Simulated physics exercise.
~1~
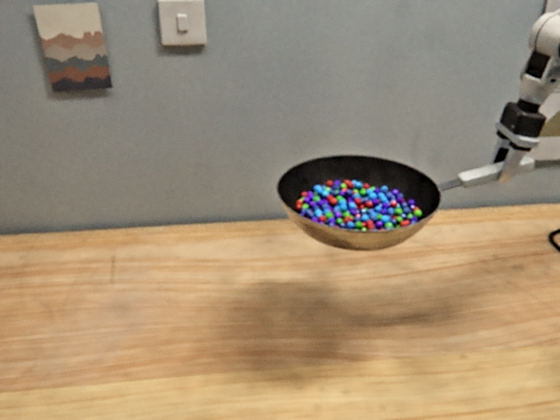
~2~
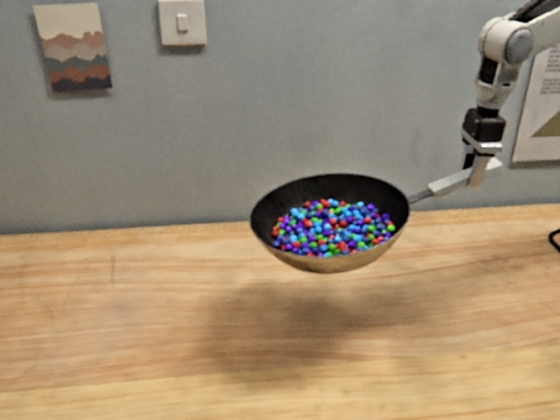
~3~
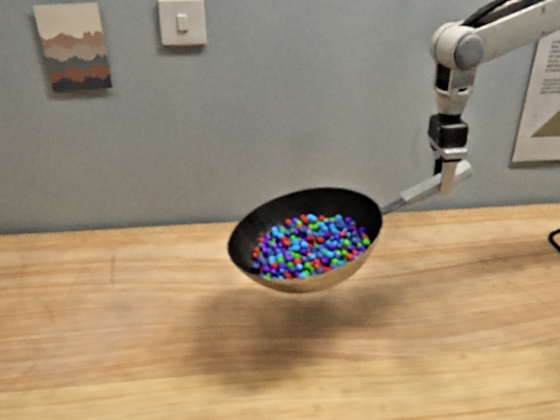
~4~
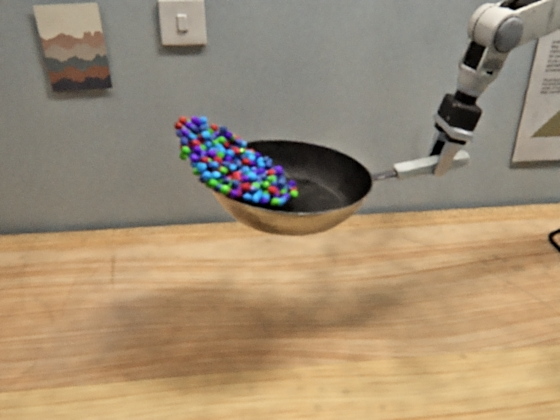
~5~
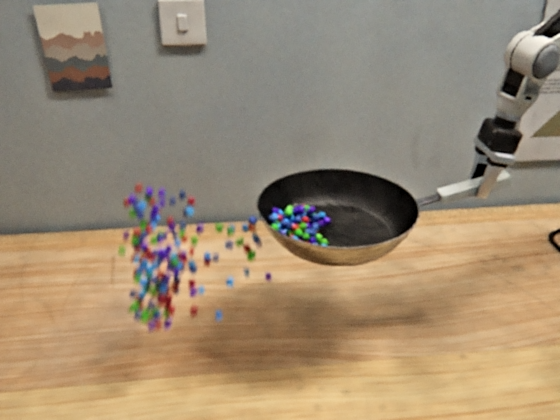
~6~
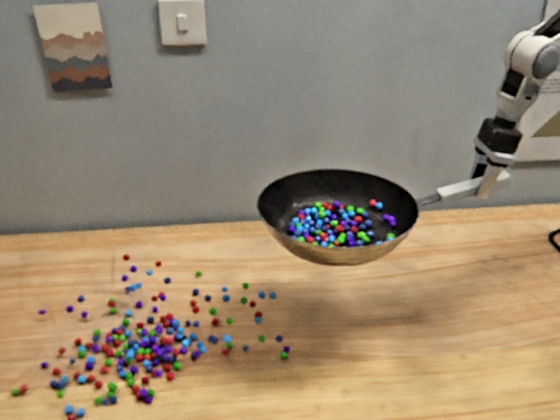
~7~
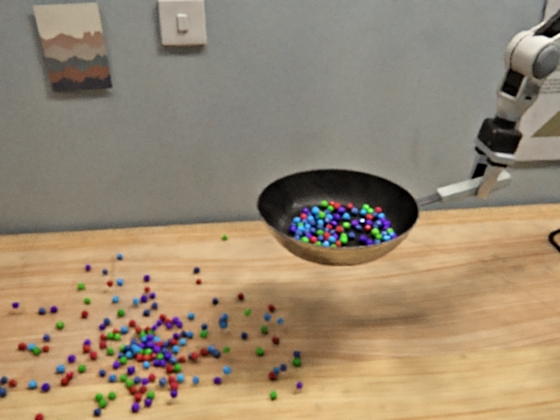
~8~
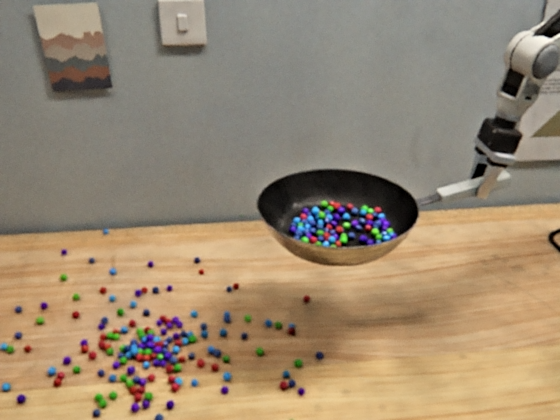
Robot arm swinging a frying pan of colourful round sweets left, flinging most onto a wooden table, then holding the rest level.
